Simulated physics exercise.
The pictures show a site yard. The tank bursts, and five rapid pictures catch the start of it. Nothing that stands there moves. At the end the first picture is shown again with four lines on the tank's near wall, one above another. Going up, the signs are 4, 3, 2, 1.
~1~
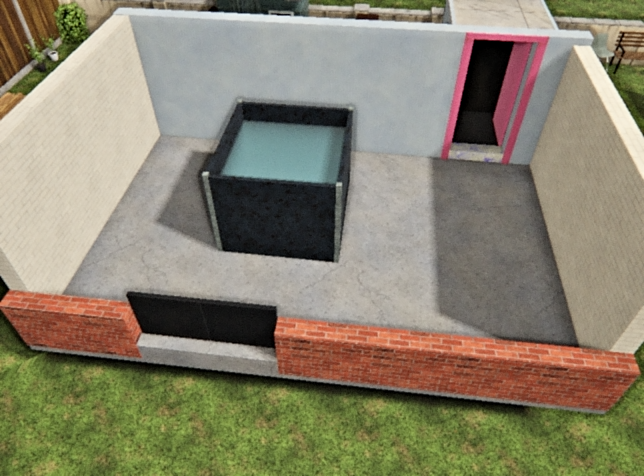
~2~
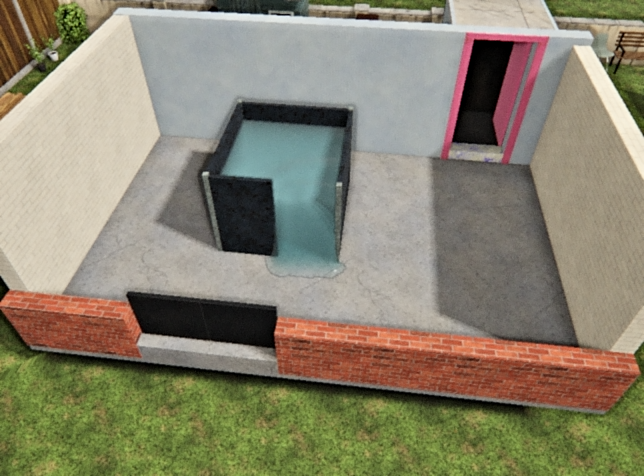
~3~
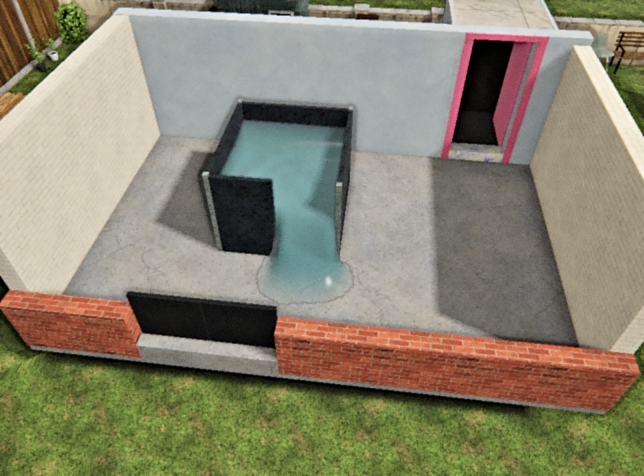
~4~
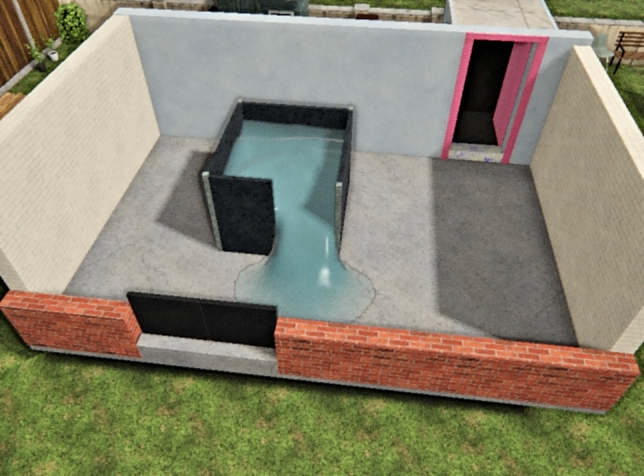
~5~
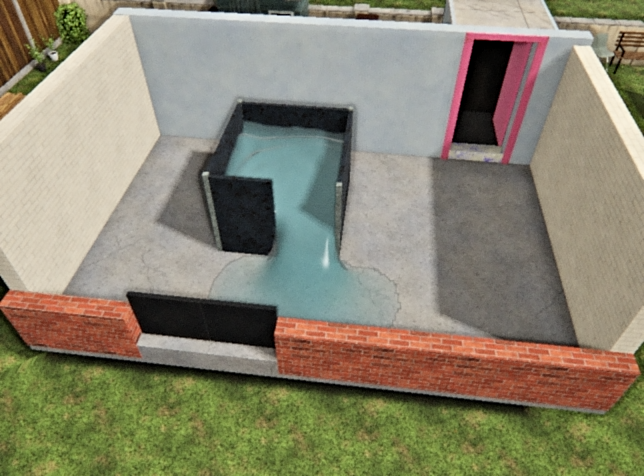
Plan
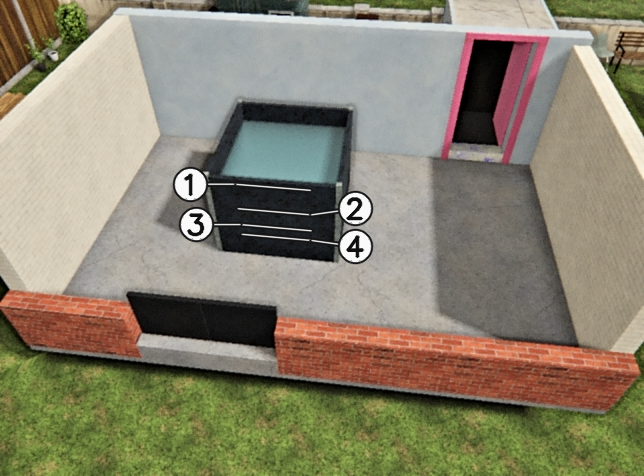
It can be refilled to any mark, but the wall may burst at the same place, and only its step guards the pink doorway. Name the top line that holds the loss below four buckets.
Use mark 2.
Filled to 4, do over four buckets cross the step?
No.
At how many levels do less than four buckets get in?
Three of them.
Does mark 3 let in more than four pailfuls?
No, not at all.
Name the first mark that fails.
1 it is.
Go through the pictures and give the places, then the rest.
Water in the tank at rest, its middle at (285, 157); foot of the pink doorway at (474, 160); shut gate at (203, 307), in the first frame.
In the second frame, 1 % of the ground under water, visible out to (272, 265).
In the third frame, 3 % of the ground under water, visible out to (340, 286).
In the fourth frame, 7 % of the ground under water, visible out to (363, 285).
In the fifth frame, 12 % of the ground under water, visible out to (380, 297).
In white, 1 at (272, 187); 2 at (274, 211); 3 at (275, 227); 4 at (276, 237); from the bottom up 4, 3, 2, 1.
Choosing 1, about 8 bucketfuls get in.
Choosing 2, a splash gets over, under a bucket.
Choosing 3, nothing gets over.
Choosing 4, nothing gets over.
